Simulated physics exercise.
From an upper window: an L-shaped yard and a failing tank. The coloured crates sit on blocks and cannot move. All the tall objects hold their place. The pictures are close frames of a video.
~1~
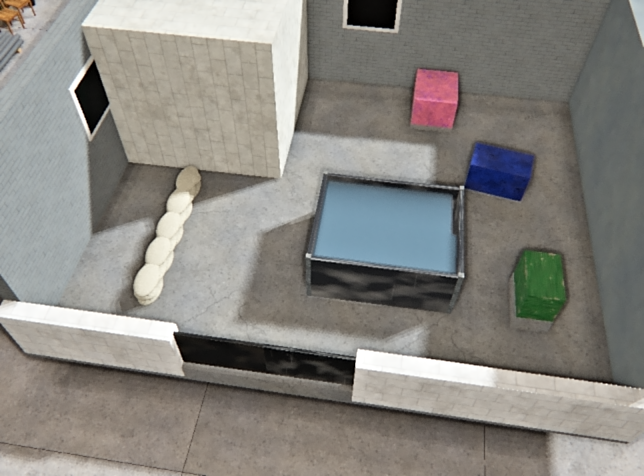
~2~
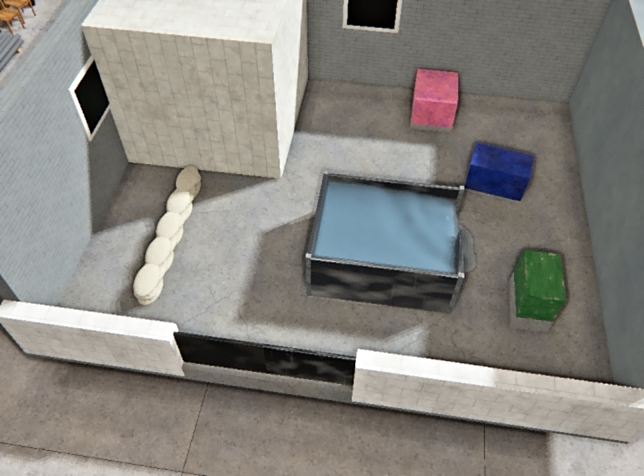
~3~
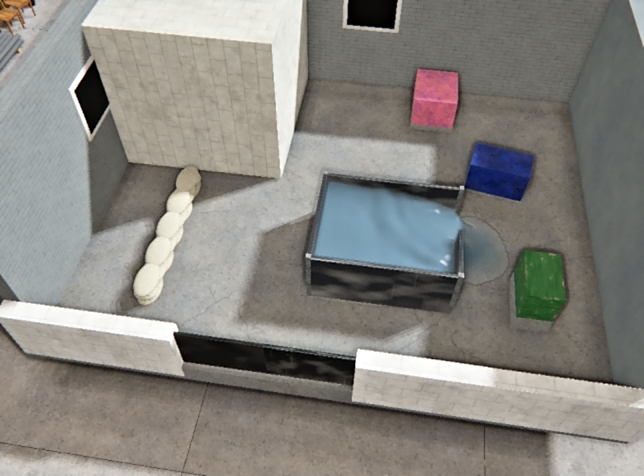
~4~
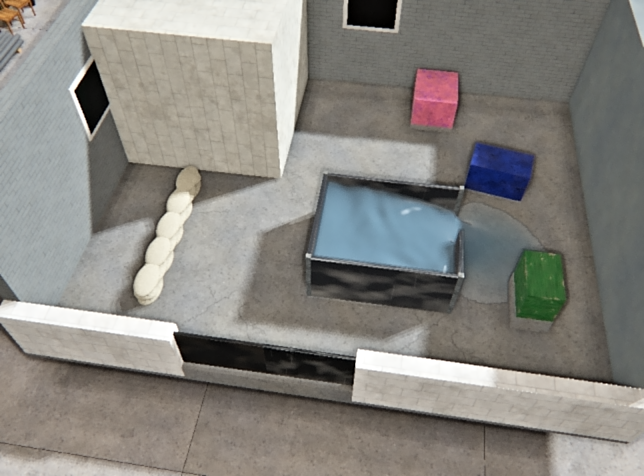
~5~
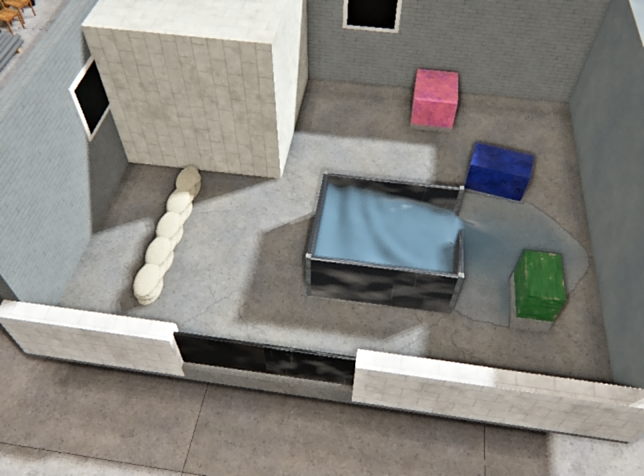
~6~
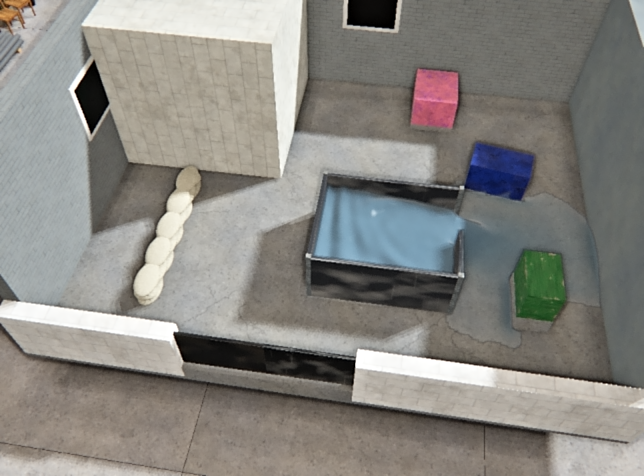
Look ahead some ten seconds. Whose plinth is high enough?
In the end: The blue crate is wetted; the pink crate is wetted; the green crate escapes dry.
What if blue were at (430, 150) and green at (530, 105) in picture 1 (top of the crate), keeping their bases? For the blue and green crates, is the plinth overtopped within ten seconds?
One by one: The blue one is soaked; the green one remains dry.
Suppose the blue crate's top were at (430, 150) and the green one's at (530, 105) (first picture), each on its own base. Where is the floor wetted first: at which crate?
That is the green-painted one.
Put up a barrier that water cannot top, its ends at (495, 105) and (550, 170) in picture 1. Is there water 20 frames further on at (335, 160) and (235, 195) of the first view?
In turn: No water, dry.
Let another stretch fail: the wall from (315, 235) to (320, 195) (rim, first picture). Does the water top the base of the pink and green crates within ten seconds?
Then: The pink one is safe, the green one is safe.
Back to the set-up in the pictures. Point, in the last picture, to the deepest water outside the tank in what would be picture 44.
Roughly at (456, 104).
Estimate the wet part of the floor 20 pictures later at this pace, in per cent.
Close to 40 %.
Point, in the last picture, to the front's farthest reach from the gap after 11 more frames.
Near (562, 102).
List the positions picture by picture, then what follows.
The first frame shows still water in the water tank at (388, 225).
In the second frame, the front is at (465, 270), out from the gap at (452, 236).
In the third frame, the front is at (501, 268), out from the gap at (451, 237).
In the fourth frame, the front is at (540, 250), out from the gap at (451, 238).
In the fifth frame, water pours out at (451, 238) and has run to (580, 249).
In the sixth frame, water pours out at (451, 238) and has run to (588, 223).
A moment on, water covers 15 % of the floor; the blue crate water round its plinth, the pink crate not reached, the green crate water round its plinth.
Next, water covers 30 % of the floor; the blue crate water round its plinth, the pink crate not reached, the green crate water round its plinth.
Then, water covers 40 % of the floor; the blue crate water round its plinth, the pink crate water round its plinth, the green crate water round its plinth.
Later, water covers 75 % of the floor; the blue crate water round its plinth, the pink crate water round its plinth, the green crate water round its plinth.
In the end, water covers 95 % of the floor; the blue crate was topped, the pink crate was topped, the green crate stayed above the water.
